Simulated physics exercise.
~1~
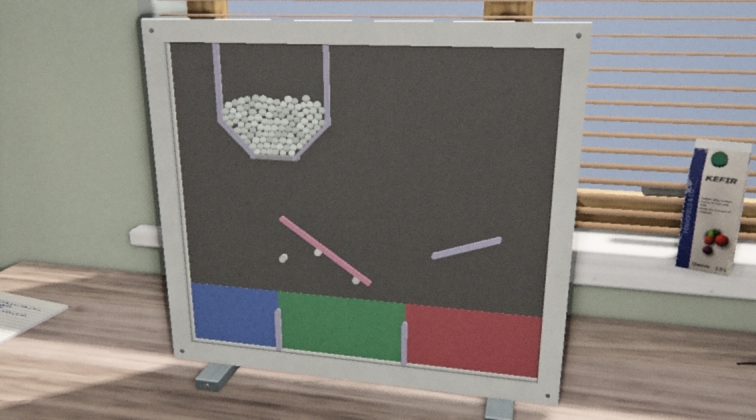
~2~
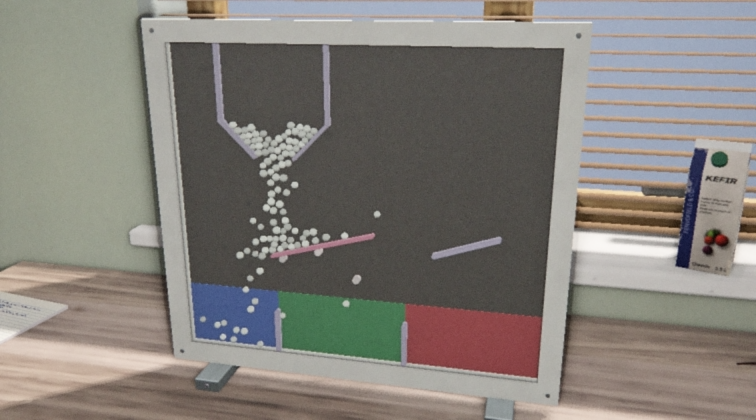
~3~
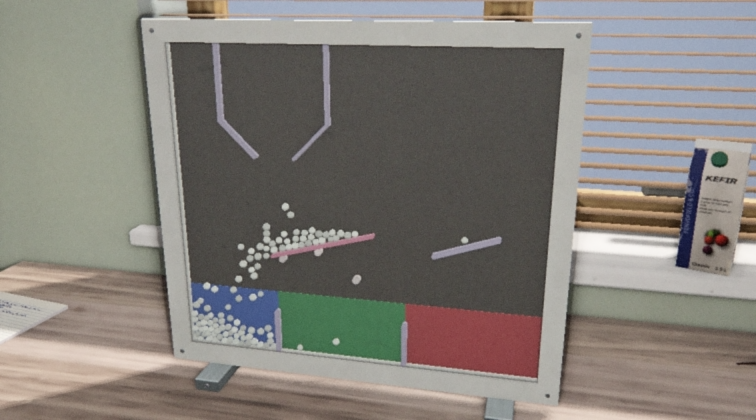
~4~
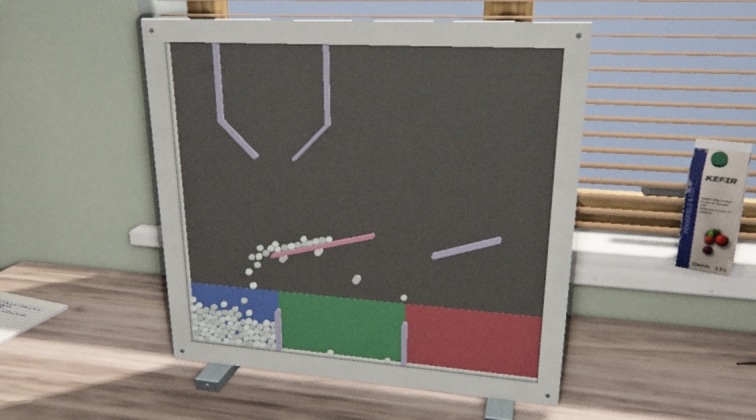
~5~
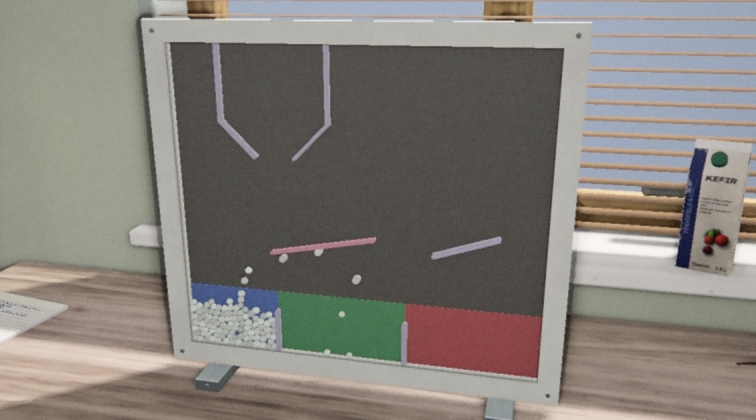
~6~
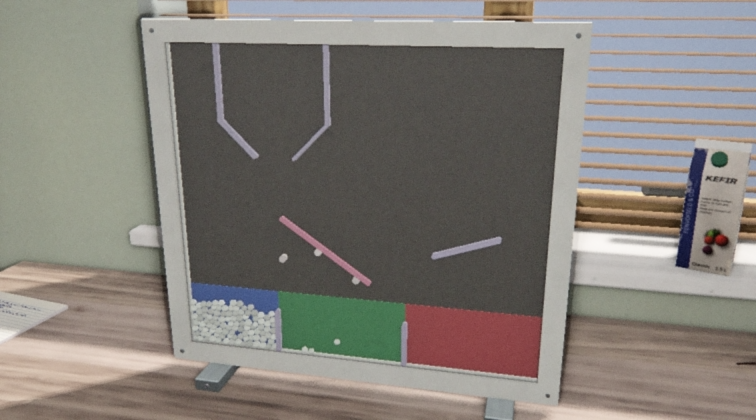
White beads poured from the open hopper onto a pink rocker, which tipped down to the left and sent most of them into the blue bin, while a few reached green; once emptied, the rocker swung back to slope down to the right.
